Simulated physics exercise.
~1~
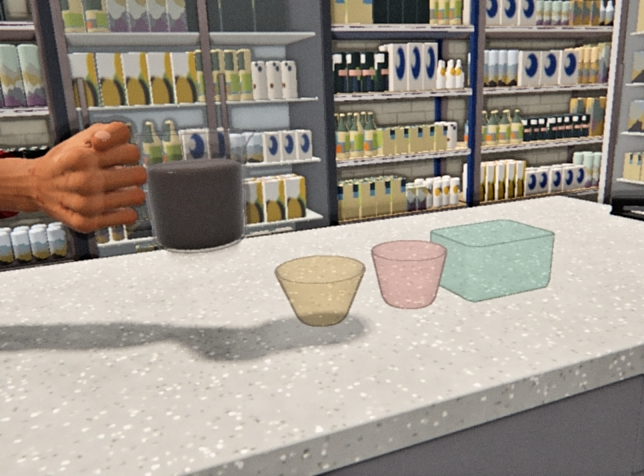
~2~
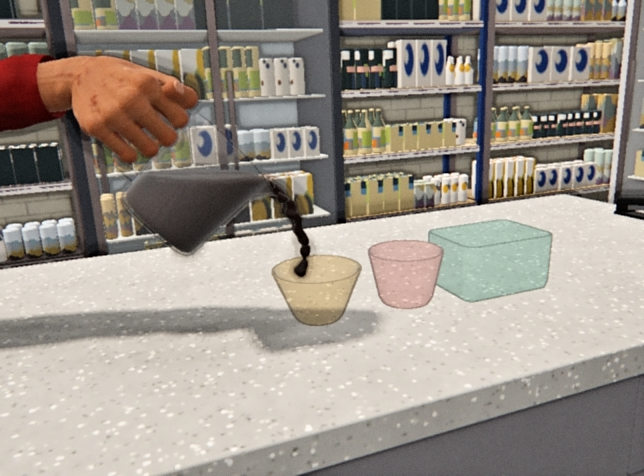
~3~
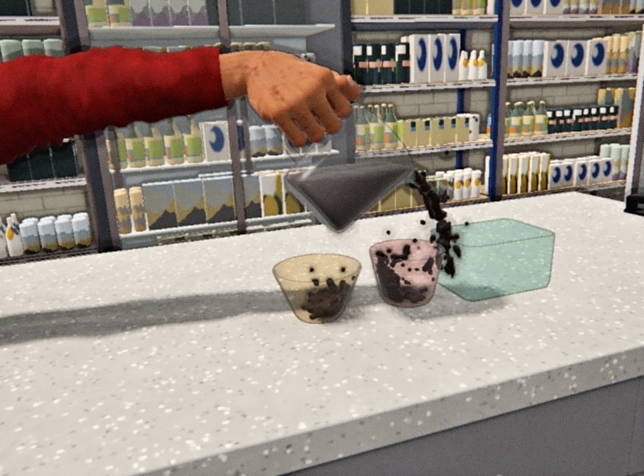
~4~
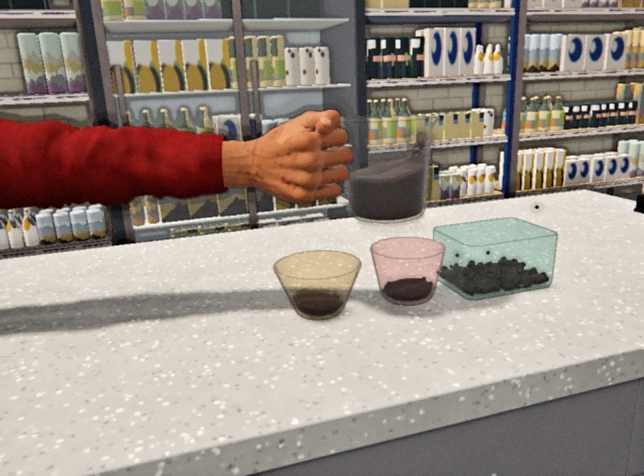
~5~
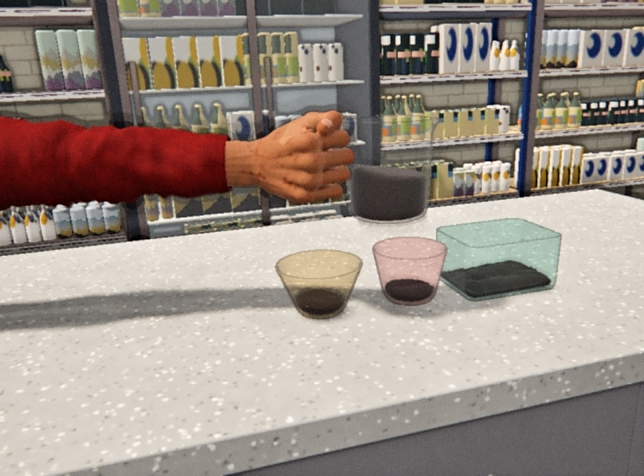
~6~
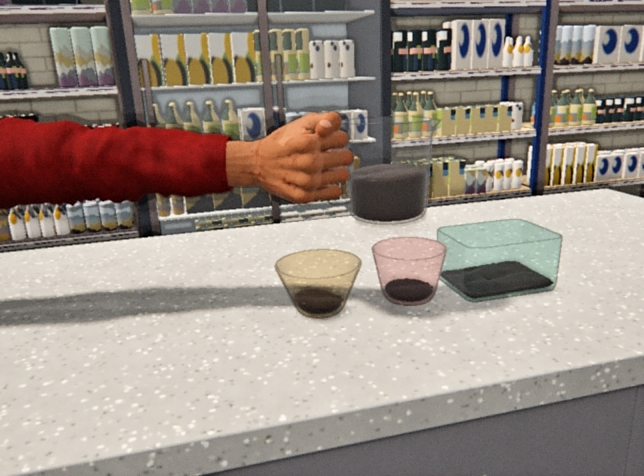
A hand tilts a pitcher rightward, pouring dark liquid into two cups and a box.
